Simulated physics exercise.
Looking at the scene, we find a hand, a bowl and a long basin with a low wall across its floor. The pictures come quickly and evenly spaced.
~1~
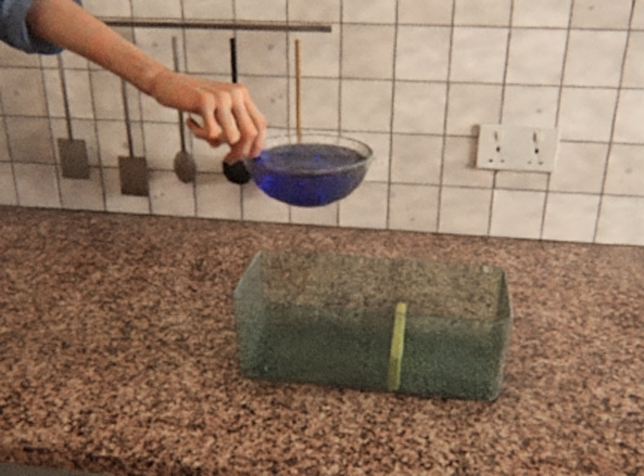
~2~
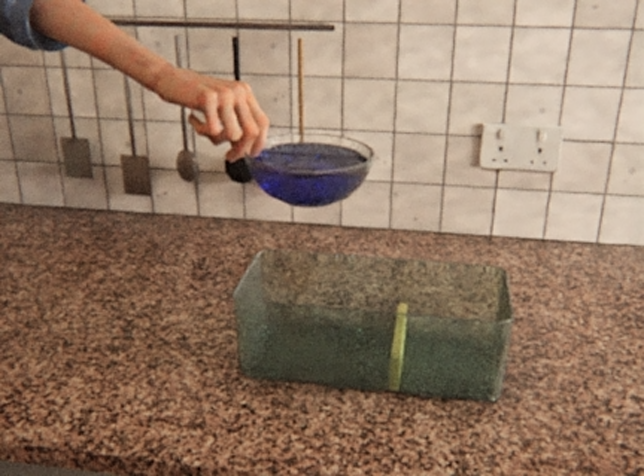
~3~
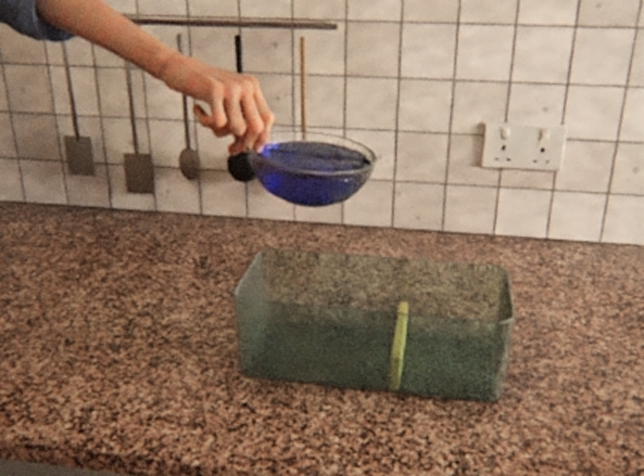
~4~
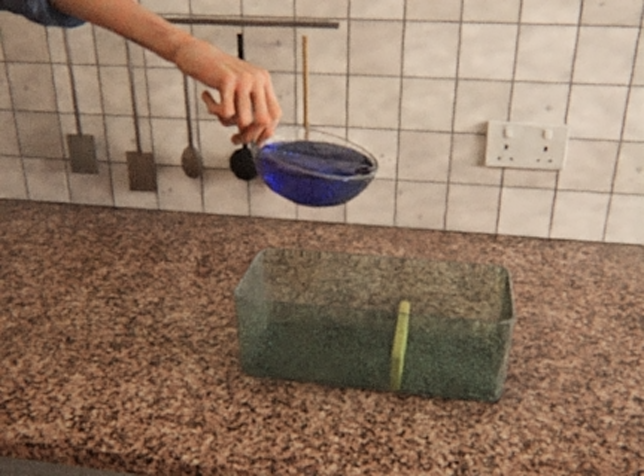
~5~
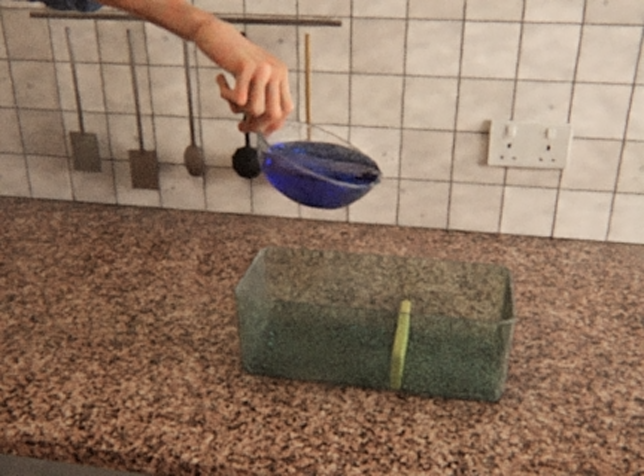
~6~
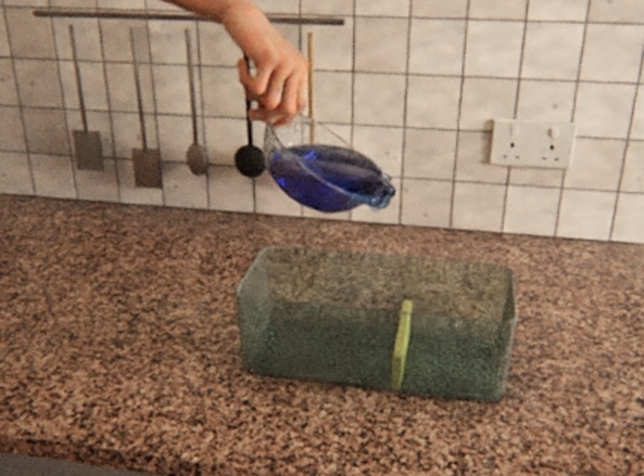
On a speckled kitchen counter, a hand held a glass bowl of blue liquid above a long clear basin with a low wall inside, then steadily tilted it rightward until liquid started over the edge.
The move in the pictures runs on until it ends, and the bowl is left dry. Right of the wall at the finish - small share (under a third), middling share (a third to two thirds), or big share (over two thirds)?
Middling.
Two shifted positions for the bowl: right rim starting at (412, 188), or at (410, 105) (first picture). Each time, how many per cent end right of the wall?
You'd get around 80 per cent and then around 75 per cent.
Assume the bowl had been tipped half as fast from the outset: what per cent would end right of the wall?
Around 75 in a hundred.
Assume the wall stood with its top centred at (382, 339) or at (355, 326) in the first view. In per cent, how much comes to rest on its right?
About 70 per cent on the first try, and 90 per cent on the second.
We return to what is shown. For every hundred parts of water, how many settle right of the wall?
Close to 60 per cent.
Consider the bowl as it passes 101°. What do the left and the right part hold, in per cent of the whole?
Left 20, right 60.
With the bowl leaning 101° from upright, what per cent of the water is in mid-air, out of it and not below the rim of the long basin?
Somewhere around 20 per cent of it.
A moment on, the bowl is tipped right over and 2 per cent is still to pour, 20 is left of the wall and 59 right of it.
Next, the bowl is tipped right over and 0 per cent is still to pour, 39 is left of the wall and 59 right of it.
Then the bowl is tipped right over and 0 per cent is still to pour, 40 is left of the wall and 59 right of it.
Later the bowl is tipped right over and 0 per cent is still to pour, 40 is left of the wall and 59 right of it.
In the end 40 per cent lies left of the wall, 59 right of it and 1 outside.
